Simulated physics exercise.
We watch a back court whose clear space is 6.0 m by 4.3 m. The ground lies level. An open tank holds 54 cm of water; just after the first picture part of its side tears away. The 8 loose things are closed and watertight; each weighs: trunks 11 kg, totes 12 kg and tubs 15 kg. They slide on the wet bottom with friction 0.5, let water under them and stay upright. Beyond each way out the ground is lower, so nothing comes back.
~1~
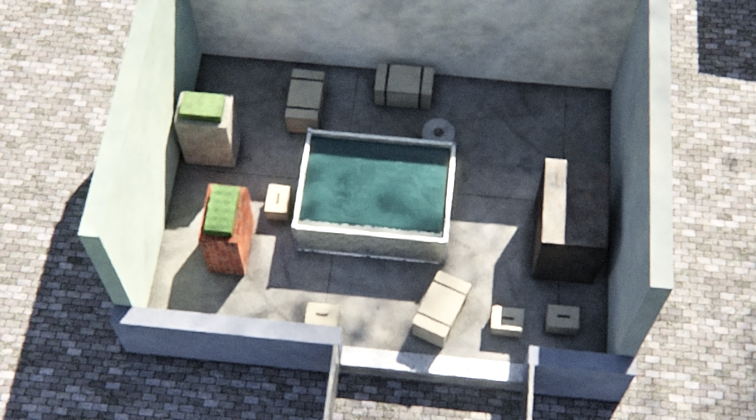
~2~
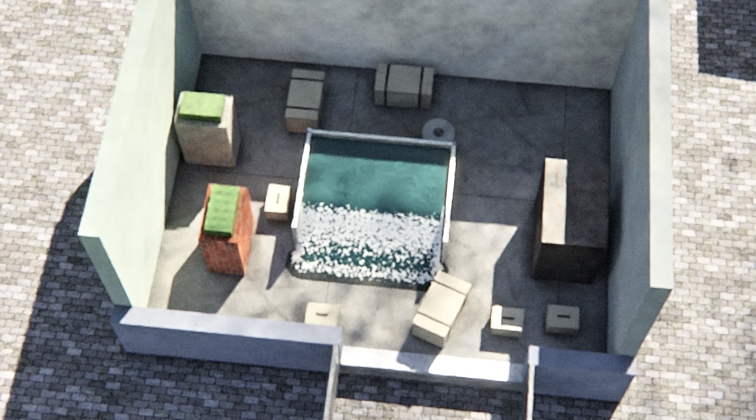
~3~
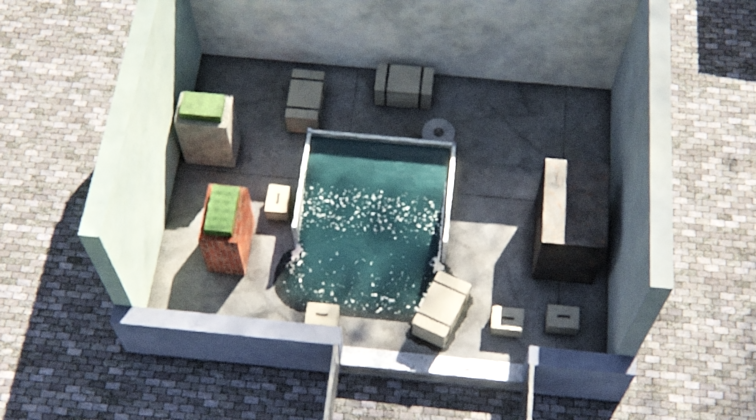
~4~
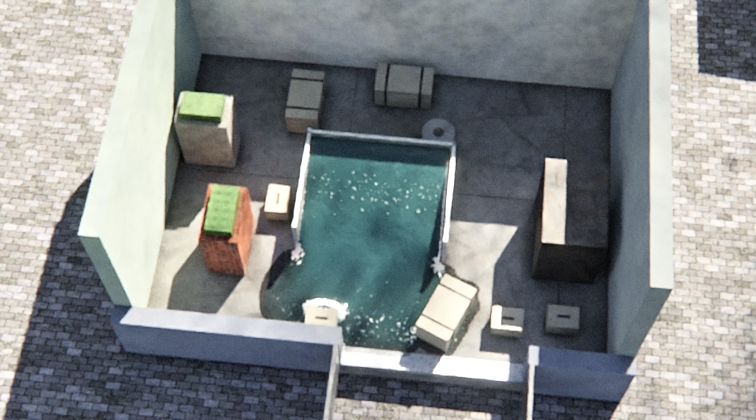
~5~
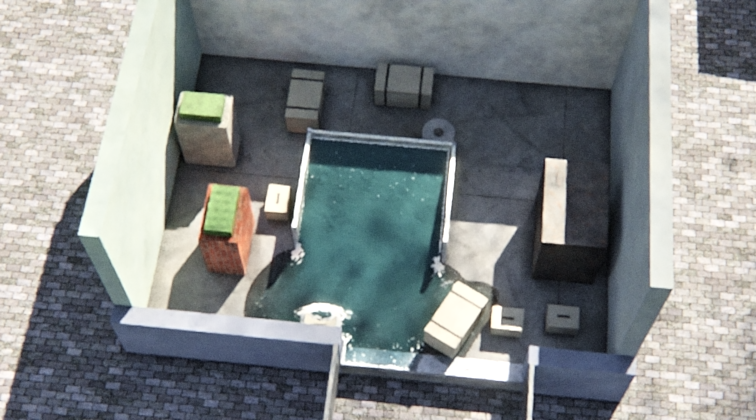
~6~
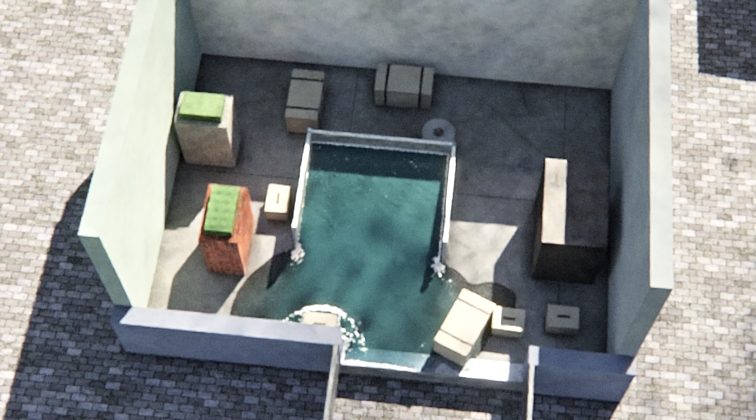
At the start, a walled court holds a full tank of green-blue water among boxes and blocks. The tank's near side gives way, and foaming water pours across the floor toward the front wall. It spreads around a small box and pushes a larger strapped one slightly to the right.
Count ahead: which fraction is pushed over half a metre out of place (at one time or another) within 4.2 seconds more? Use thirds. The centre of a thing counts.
It is less than a third.
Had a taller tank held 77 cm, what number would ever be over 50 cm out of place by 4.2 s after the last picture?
In that case 2 of them.
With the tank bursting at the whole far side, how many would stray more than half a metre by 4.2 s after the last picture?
Then 3.
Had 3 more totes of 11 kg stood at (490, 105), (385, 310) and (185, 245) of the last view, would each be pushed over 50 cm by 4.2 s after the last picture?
In that order: Less, over, over.
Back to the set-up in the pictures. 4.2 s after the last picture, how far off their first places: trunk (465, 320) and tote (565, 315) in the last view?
In that order: Washed out, 0 cm.
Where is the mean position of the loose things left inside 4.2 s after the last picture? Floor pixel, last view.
At about (383, 200).
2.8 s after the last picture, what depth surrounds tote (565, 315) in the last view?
Roughly 1 cm.
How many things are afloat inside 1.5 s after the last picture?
At that moment 1.
Then, 0.4 s after the last picture 1 of 8 are over 50 cm from their spots; 1 afloat.
Then, 1.5 s after the last picture 2 of 8 are over 50 cm from their spots; 1 afloat.
Then, 2.8 s after the last picture 2 of 8 are over 50 cm from their spots; 1 afloat.
Then, 4.2 s after the last picture 2 of 8 are over 50 cm from their spots, and 2 have been at some point; 0 afloat.
